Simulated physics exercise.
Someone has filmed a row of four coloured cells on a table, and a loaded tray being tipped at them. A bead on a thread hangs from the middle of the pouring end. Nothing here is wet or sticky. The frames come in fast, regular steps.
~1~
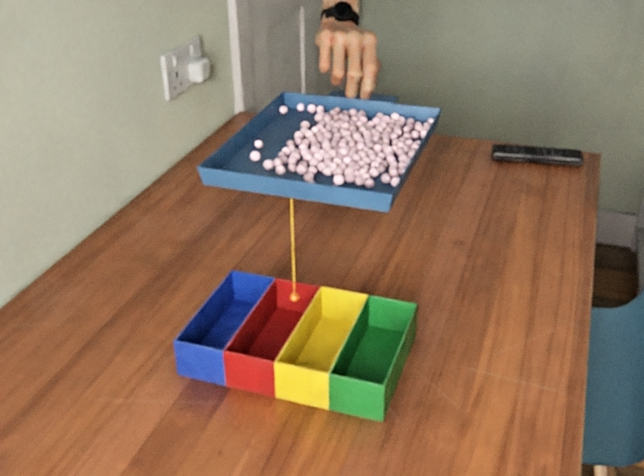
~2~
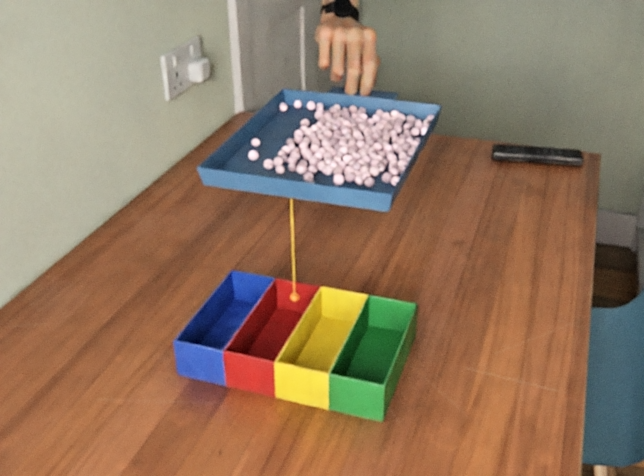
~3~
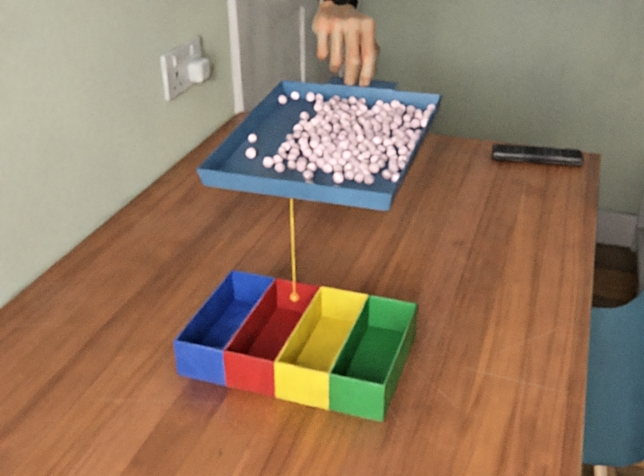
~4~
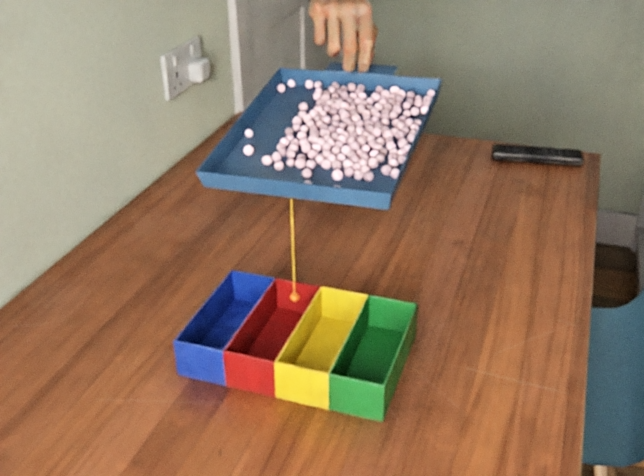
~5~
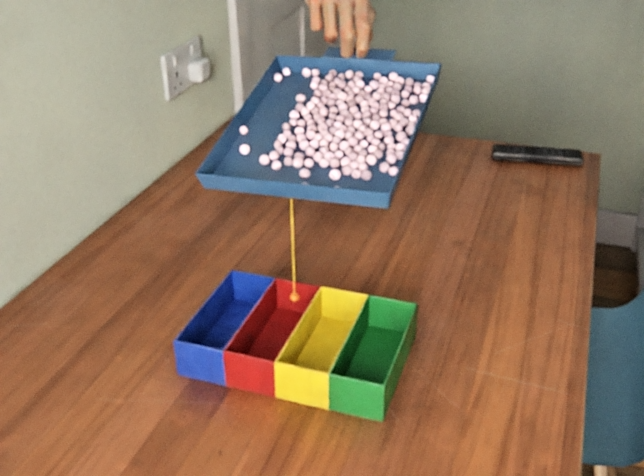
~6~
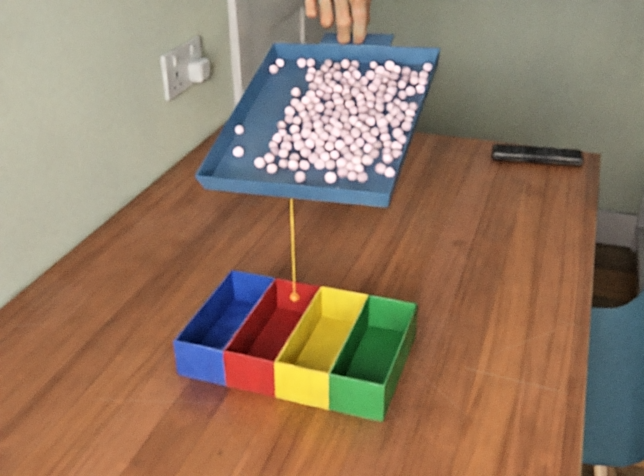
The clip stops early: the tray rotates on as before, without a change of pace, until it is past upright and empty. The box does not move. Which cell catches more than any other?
Most goes to the blue cell.
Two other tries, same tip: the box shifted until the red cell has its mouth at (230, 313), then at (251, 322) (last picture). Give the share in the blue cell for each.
First some 20, then 40 per cent.
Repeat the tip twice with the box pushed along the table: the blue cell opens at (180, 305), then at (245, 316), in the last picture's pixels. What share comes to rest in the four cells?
The first gives 90 %, the second 60 %.
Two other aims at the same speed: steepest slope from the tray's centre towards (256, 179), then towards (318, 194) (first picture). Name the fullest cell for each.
In turn: That blue cell; that green cell.
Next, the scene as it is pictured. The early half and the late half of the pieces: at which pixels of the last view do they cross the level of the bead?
First near (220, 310), later near (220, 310).
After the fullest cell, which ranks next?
Second comes the red cell.
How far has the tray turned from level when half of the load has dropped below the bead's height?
Near 95 degrees.
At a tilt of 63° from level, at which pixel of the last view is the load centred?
Roughly at (269, 174).
Soon, tray tipped steeply; most on the tray; a stray few in the blue cell; a stray few in the red cell; a small part falling or outside the box.
A while on, tray tipped past a quarter turn; a small part on the tray; about a quarter in the blue cell; a small part in the red cell; a small part in the yellow cell; a stray few in the green cell; about a third falling or outside the box.
Towards the end, tray tipped past a quarter turn; about a third in the blue cell; about a quarter in the red cell; a small part in the yellow cell; a stray few in the green cell; about a quarter falling or outside the box.
Finally, tray tipped past a quarter turn; about a third in the blue cell; about a quarter in the red cell; a small part in the yellow cell; a stray few in the green cell; about a quarter outside the box.
